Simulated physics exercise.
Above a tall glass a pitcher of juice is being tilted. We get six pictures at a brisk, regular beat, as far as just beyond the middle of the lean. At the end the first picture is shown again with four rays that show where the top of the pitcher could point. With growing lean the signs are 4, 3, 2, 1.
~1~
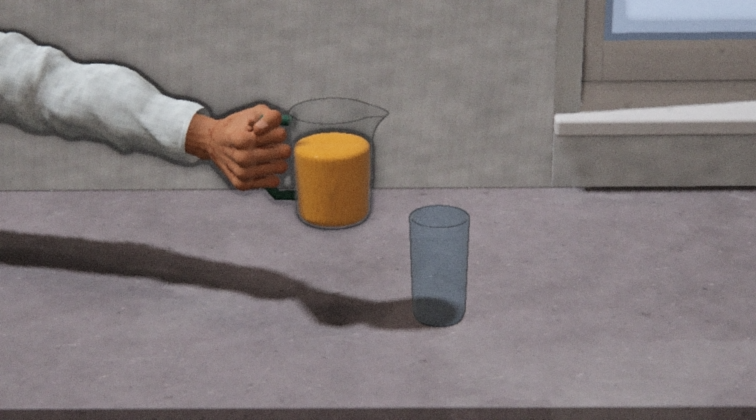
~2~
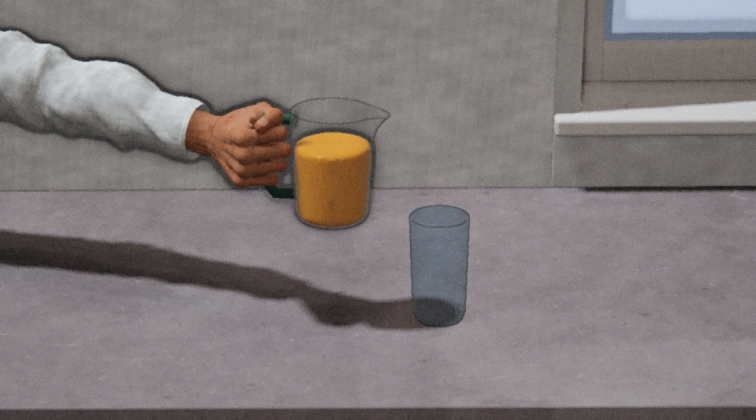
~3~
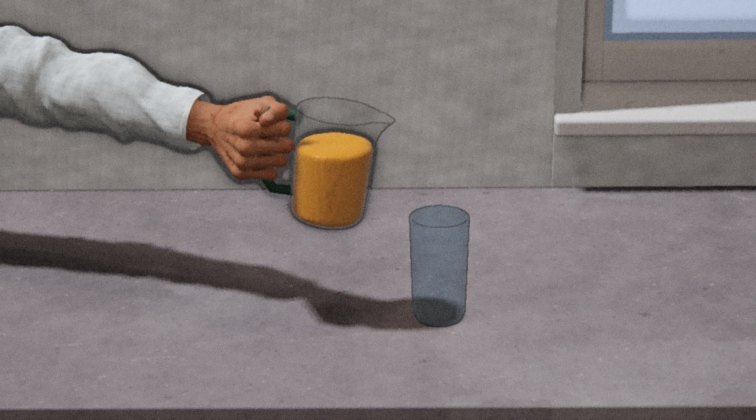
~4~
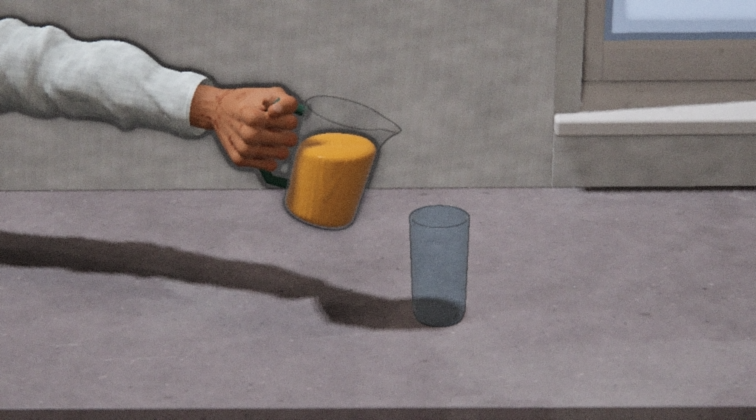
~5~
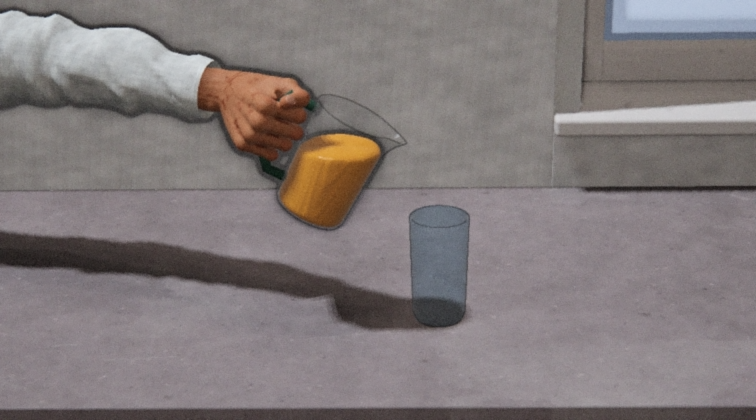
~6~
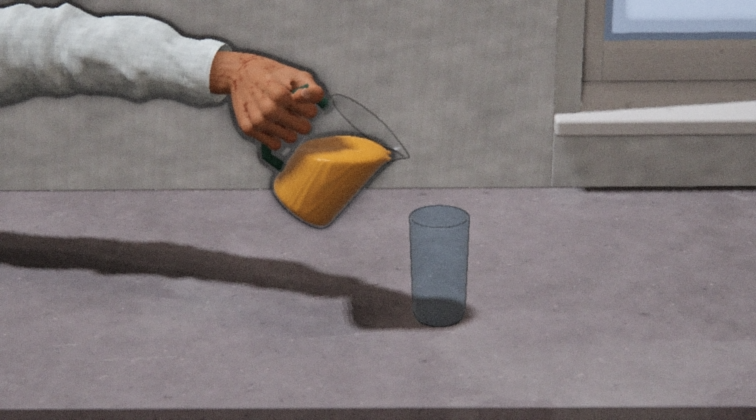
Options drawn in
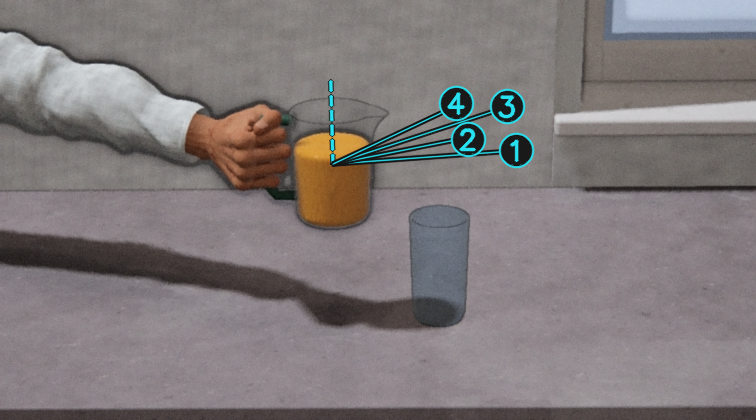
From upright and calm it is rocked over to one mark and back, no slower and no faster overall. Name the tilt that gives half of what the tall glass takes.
Take 3.
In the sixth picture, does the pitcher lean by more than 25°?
Yes.
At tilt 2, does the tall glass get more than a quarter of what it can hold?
Yes, it does.
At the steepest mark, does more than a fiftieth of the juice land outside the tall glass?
Yes.
On the marked copy, 1 at (499, 151); 2 at (451, 140); 3 at (491, 112); 4 at (441, 112).
If 1 is chosen, the tall glass ends with about 69 % of what it can hold; 15 % of the juice is spilt.
If 2 is chosen, the tall glass ends with about 69 % of what it can hold.
If 3 is chosen, the tall glass ends with about 52 % of what it can hold.
If 4 is chosen, the tall glass ends with about 35 % of what it can hold.
